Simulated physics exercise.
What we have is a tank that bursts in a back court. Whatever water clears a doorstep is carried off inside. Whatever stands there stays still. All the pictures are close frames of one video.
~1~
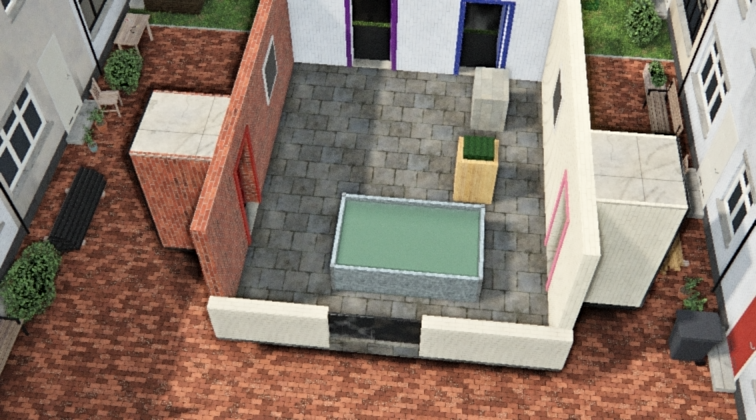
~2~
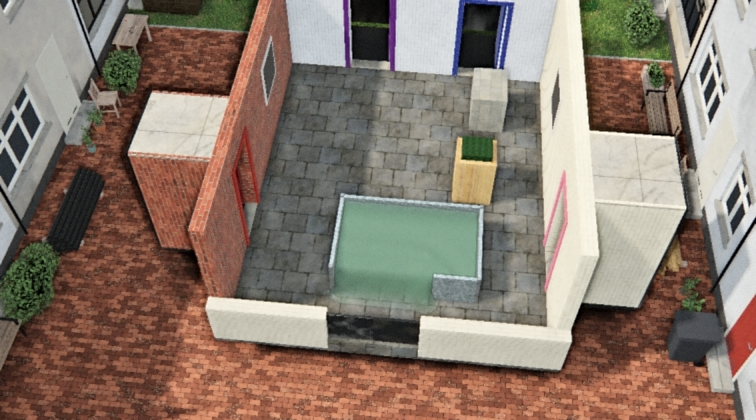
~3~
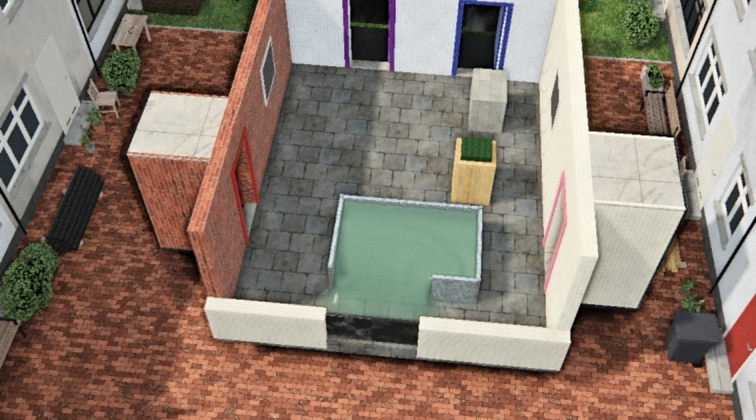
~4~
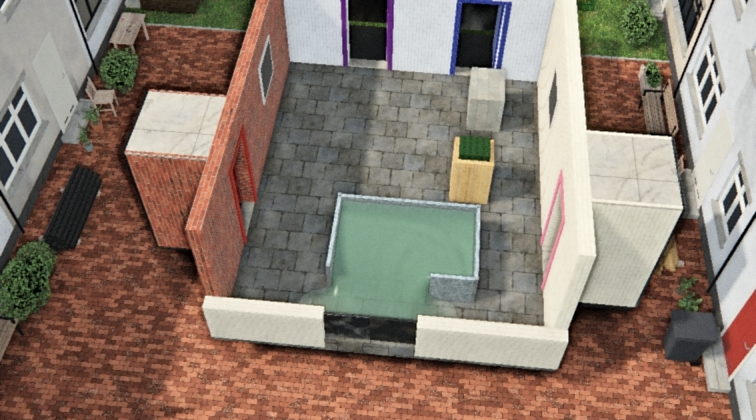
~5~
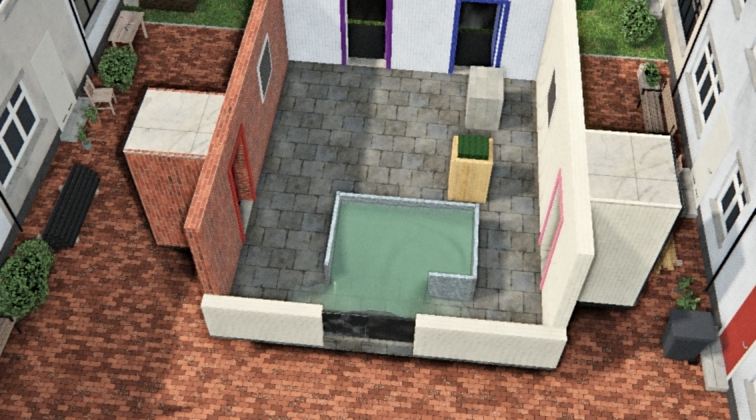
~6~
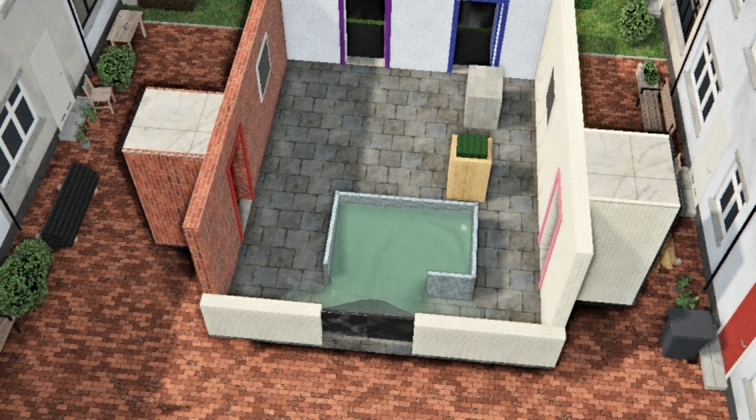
A low, grey-walled tank of cloudy green water stands on the grey paving of a back court, seen from high above, between a red brick wall on the left and a cream wall on the right. Beyond it are a wooden planter, a pale block and purple- and blue-framed openings. The tank's front gives way, water pours through the gap, and the view drifts very slightly.
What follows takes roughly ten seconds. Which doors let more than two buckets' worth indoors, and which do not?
The pink door lets more through; the red door lets more through; the blue door lets more through; the purple door lets more through.
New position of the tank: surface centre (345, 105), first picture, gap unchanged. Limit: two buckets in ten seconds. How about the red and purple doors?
The red one floods; the purple one takes less.
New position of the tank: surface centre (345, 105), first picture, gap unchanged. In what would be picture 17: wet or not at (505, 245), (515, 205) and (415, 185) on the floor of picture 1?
In order: Untouched, untouched, untouched.
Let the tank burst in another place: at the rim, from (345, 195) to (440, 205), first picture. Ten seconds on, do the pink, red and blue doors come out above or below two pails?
Pink: Falls short; red: Falls short; blue: Exceeds the limit.
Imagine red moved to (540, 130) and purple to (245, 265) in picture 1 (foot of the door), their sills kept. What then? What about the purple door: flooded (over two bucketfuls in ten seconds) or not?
As far as I can tell, the purple door comes in higher.
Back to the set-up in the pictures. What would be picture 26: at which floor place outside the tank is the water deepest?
Roughly (529, 345).
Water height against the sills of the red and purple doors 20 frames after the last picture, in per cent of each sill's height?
Depth ratios, approx.: 260 and 0 percent.
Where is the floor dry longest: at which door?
I'd go with the blue one.
A moment on, water covers 15 % of the floor; the pink door not reached, the red door not reached, the blue door not reached, the purple door not reached.
Next, water covers 25 % of the floor; the pink door under two buckets in, the red door under two buckets in, the blue door not reached, the purple door not reached.
Then, water covers 60 % of the floor; the pink door over two buckets in, the red door over two buckets in, the blue door not reached, the purple door not reached.
Later, water covers 95 % of the floor; the pink door far over two buckets in, the red door over two buckets in, the blue door wet at the sill, nothing in, the purple door over two buckets in.
In the end, water covers 100 % of the floor; the pink door far over two buckets in, the red door over two buckets in, the blue door far over two buckets in, the purple door over two buckets in.
